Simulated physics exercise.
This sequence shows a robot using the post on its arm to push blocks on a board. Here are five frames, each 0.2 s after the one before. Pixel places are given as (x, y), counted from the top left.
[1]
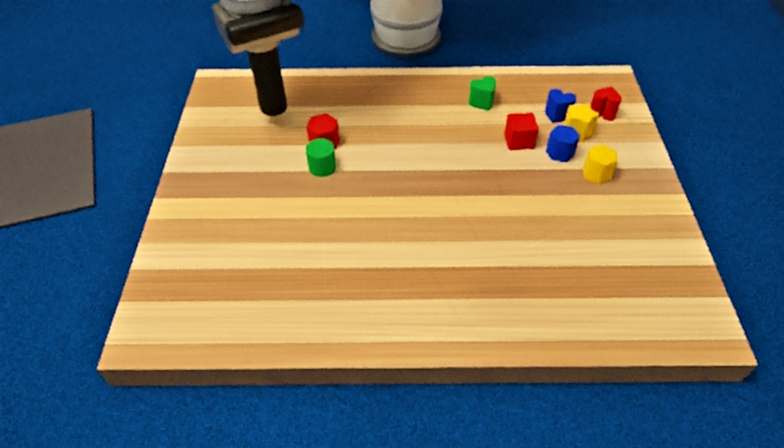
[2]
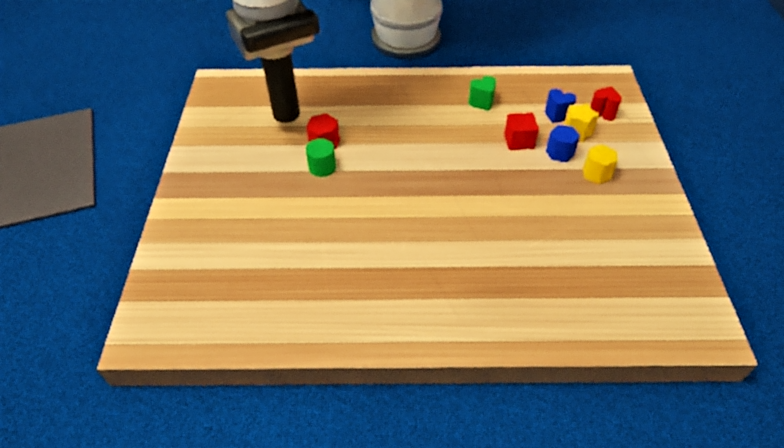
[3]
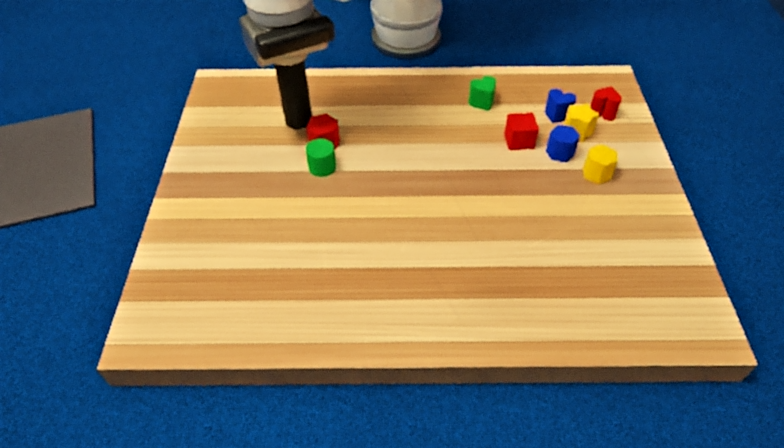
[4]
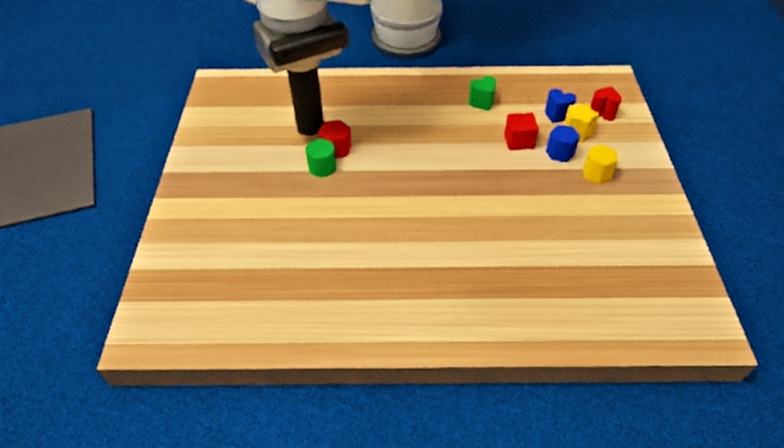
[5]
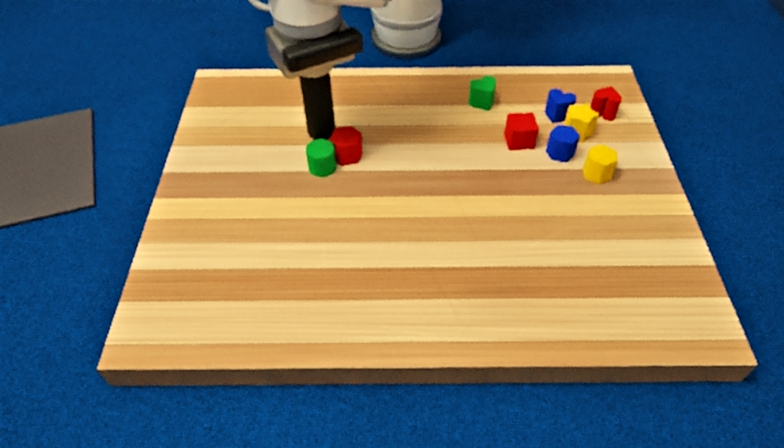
In the video, a robot arm moves its dark post right and toward the viewer across a wooden board of colored blocks, then pushes a red six-sided block the same way, while the green circular block beside it stays in place.
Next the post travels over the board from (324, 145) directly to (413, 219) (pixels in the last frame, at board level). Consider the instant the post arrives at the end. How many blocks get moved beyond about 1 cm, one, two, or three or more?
I foresee two blocks being moved.
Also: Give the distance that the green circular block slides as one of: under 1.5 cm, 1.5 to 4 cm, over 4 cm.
Medium: 1.5 to 4 cm.
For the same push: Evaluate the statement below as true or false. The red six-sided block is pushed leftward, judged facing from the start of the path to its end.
The claim holds.
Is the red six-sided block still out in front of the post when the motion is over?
In short: No.
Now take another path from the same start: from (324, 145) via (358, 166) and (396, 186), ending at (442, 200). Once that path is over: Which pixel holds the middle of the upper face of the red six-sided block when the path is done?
The spot you're after is about (460, 203) in the image.
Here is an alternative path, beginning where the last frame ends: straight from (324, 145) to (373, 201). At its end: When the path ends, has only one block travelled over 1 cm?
No.
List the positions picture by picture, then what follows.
Tip of the post at (274, 108), middles of tops, green circular block at (320, 148), red six-sided block at (322, 123), in the first frame.
Post at (287, 114), nothing pushed, in the second frame.
Post at (299, 121), nothing pushed, in the third frame.
Post at (311, 127), red six-sided block at (334, 129), in the fourth frame.
Post at (322, 132), green circular block at (320, 148), red six-sided block at (346, 136), in the fifth frame.
On the path given first. One third of the way, post at (350, 156); green circular block at (325, 162); red six-sided block at (379, 157), turned 20° anticlockwise.
Two thirds of the way, post at (382, 181); green circular block at (325, 162); red six-sided block at (412, 169), turned 85° anticlockwise.
At the end, post at (413, 207); green circular block at (325, 162); red six-sided block at (421, 173), turned 125° anticlockwise.
